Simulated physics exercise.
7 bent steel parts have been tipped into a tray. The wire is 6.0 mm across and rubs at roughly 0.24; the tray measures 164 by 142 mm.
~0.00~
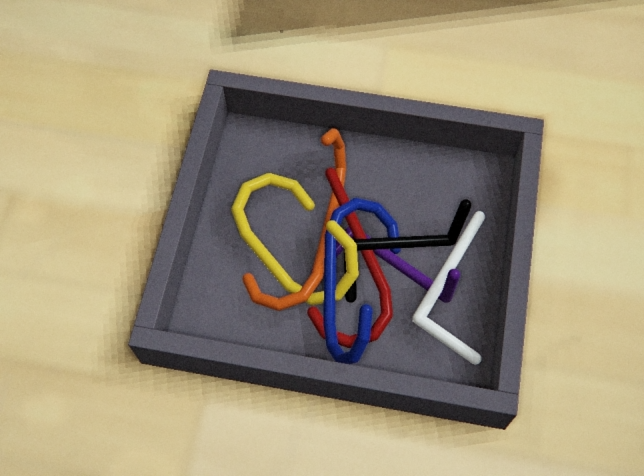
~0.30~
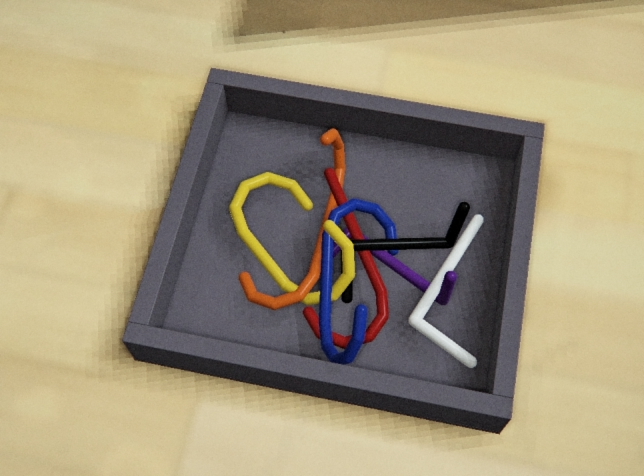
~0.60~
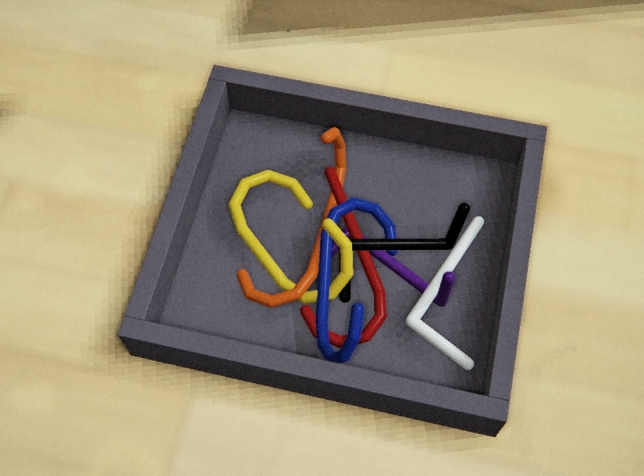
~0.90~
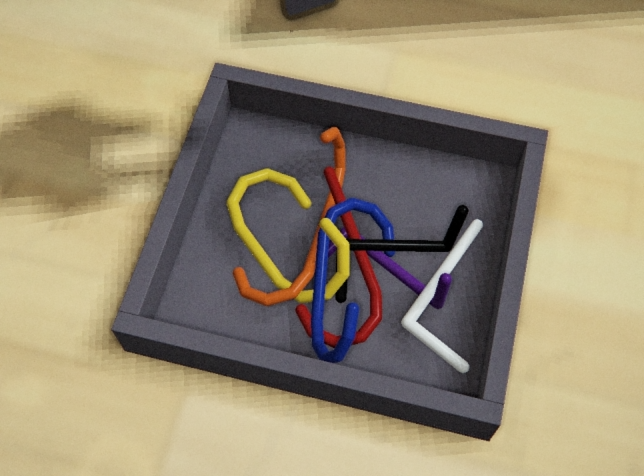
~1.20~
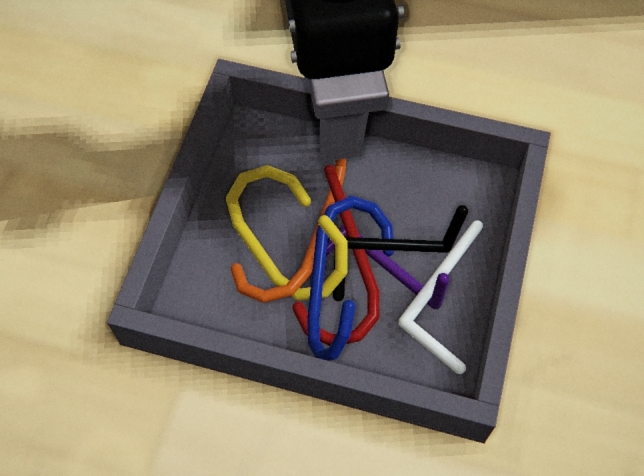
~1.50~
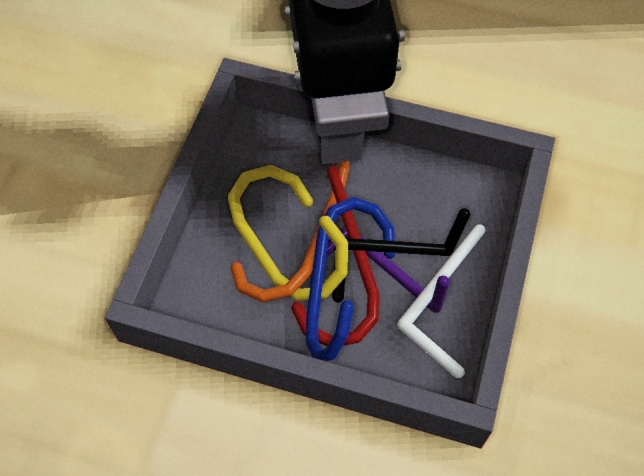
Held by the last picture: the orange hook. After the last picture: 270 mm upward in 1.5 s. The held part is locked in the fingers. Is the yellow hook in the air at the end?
The yellow hook remains below.
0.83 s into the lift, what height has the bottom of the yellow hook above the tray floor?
About 0 mm.
By 1.95 s, lowest point more than 20 mm over the tray floor, orange hook 58 mm.
By 2.33 s, lowest point more than 20 mm over the tray floor, orange hook 159 mm.
By 3.00 s, lowest point more than 20 mm over the tray floor, orange hook 273 mm.
Finally, hanging orange hook 273 mm; the other 6 are down.
